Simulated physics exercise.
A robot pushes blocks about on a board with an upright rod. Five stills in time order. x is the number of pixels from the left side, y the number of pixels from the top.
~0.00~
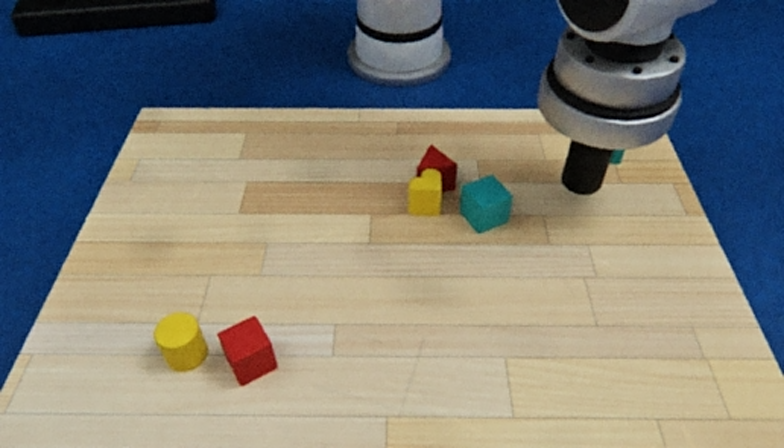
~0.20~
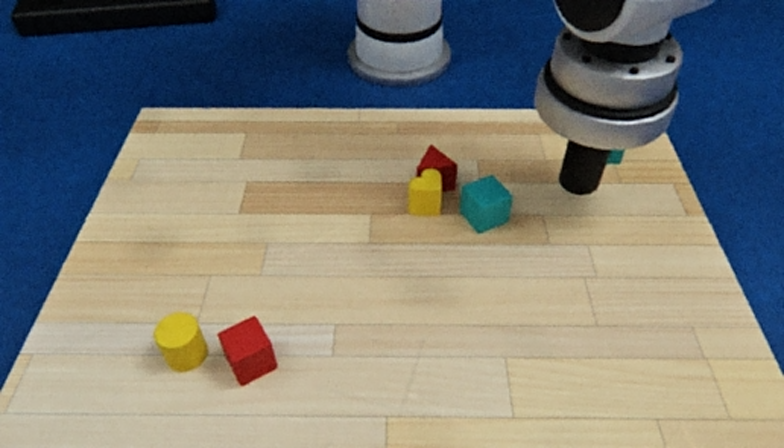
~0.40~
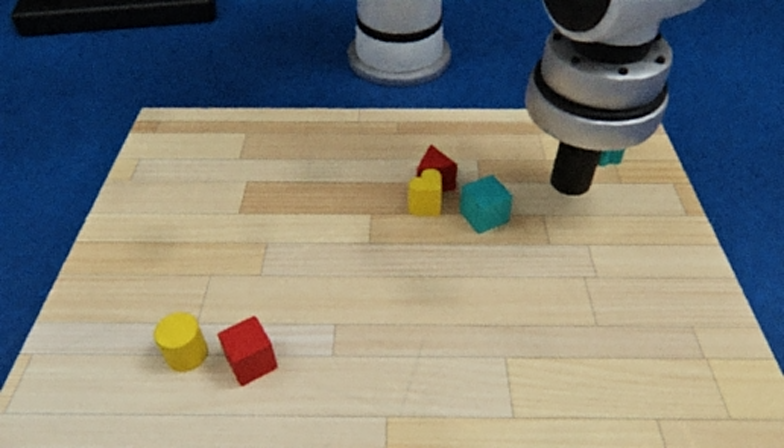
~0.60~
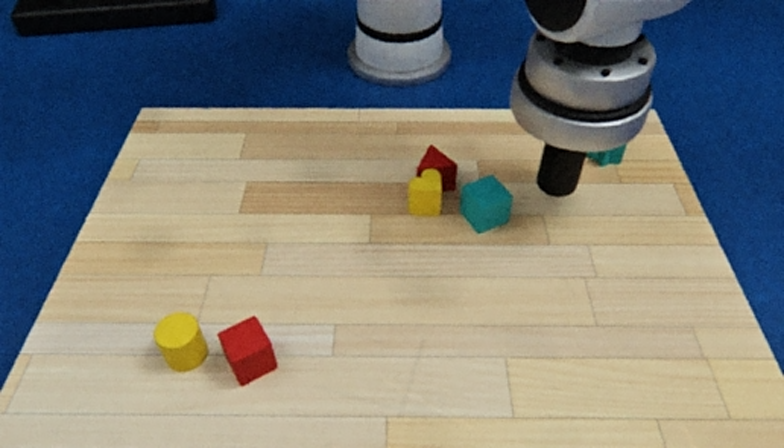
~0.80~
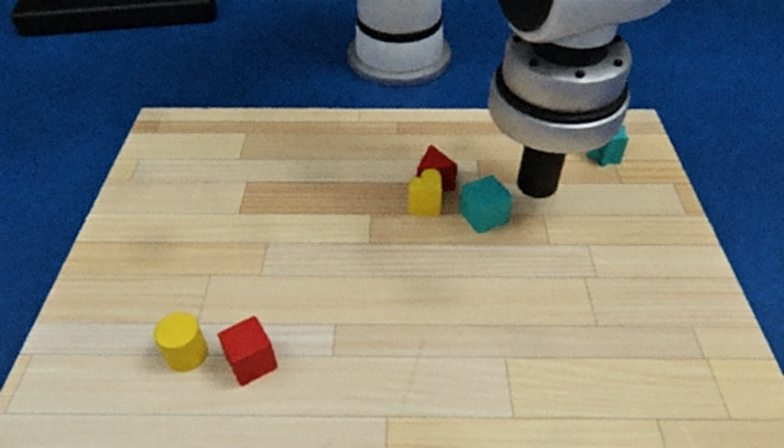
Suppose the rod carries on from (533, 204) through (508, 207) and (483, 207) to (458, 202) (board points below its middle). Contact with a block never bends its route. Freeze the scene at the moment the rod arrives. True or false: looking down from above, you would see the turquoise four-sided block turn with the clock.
False.
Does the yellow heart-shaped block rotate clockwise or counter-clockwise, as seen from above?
Seen from above, its turn is clockwise.
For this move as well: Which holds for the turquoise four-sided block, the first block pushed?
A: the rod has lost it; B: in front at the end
That would be A.
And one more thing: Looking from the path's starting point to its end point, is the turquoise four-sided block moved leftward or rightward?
The left-hand side.
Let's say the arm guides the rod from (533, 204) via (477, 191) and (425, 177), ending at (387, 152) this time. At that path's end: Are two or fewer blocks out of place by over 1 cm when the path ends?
Final answer: Yes.
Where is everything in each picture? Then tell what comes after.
The first picture shows rod tip (581, 183); block tops, yellow heart-shaped block (427, 180); red triangular piece (435, 158); turquoise four-sided block (488, 190).
The second picture shows rod (578, 183); blocks unchanged.
The third picture shows rod (570, 184); blocks unchanged.
The fourth picture shows rod (556, 185); blocks unchanged.
The fifth picture shows rod (537, 186); yellow heart-shaped block (427, 180); red triangular piece (435, 158); turquoise four-sided block (488, 190).
On the path given first. Halfway along, rod (497, 190); turquoise four-sided block (465, 194).
At the end, rod (460, 185); yellow heart-shaped block (420, 180), turned 35° clockwise; red triangular piece in place; turquoise four-sided block (441, 199), turned 25° anticlockwise.
